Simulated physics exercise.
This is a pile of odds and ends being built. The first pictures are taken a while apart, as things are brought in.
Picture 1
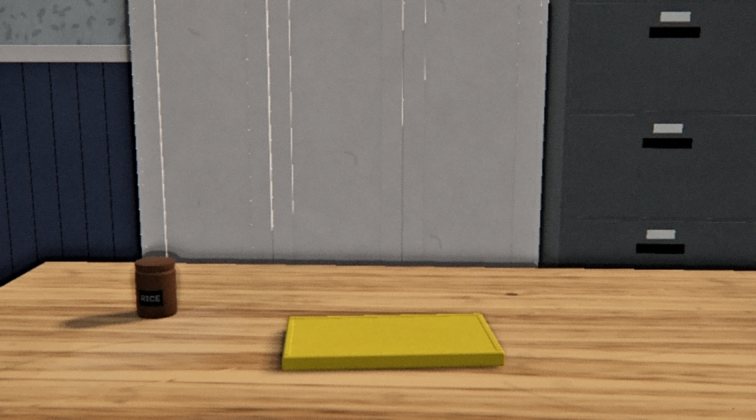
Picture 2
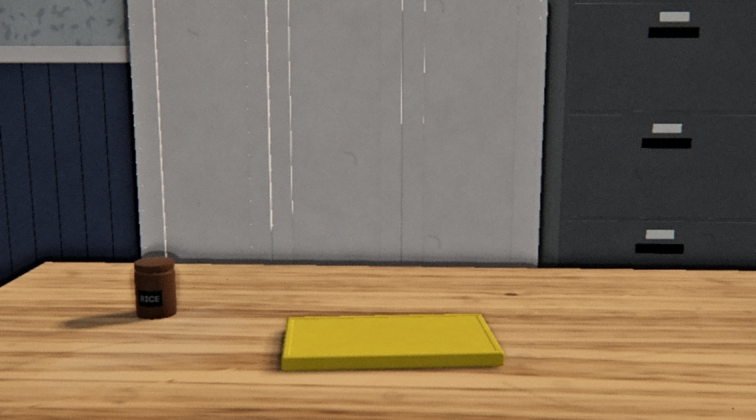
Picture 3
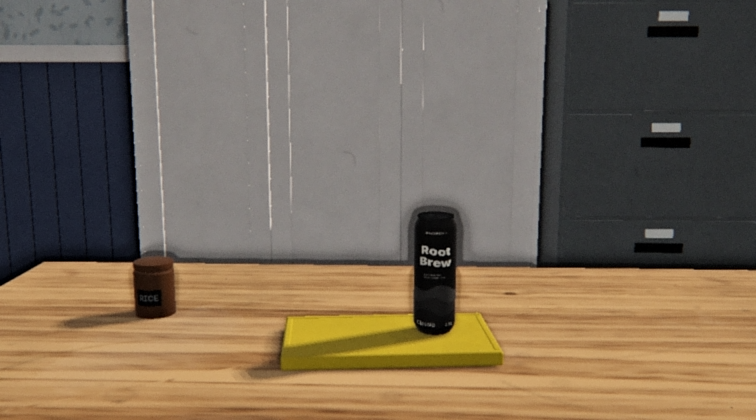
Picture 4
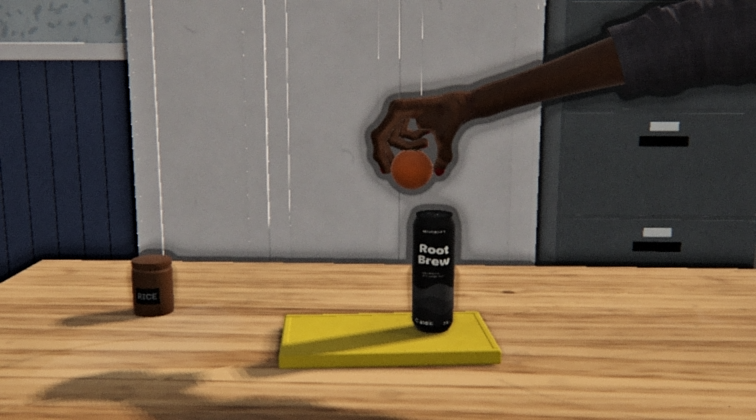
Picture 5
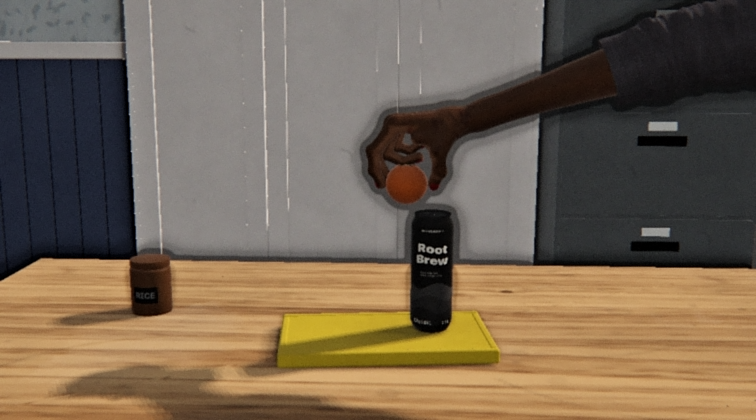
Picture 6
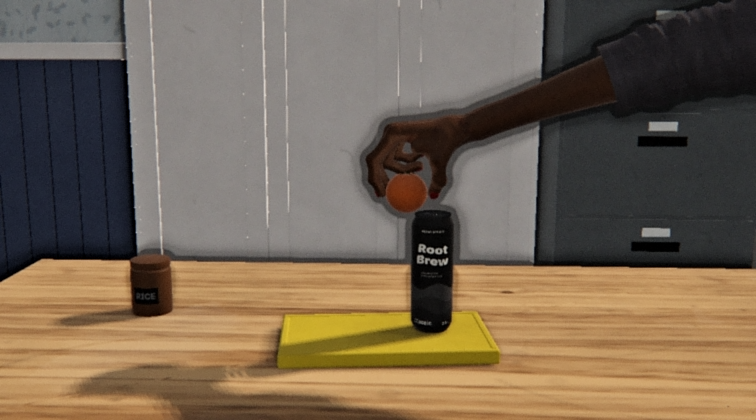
A black can appears on the yellow tray, then a hand lowers an orange tomato onto it.
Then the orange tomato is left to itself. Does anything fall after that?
As it turns out, it gives way.
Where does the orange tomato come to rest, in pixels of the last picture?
At about (368, 308).
Then, 0.40 s after the last picture, orange tomato rolled about its own width near (389, 213).
Then, 0.50 s after the last picture, orange tomato now fallen.
At rest, fallen, orange tomato; the other 3 in place. Seen from the same camera at the end, orange tomato near (367, 308). The pile loses its balance.
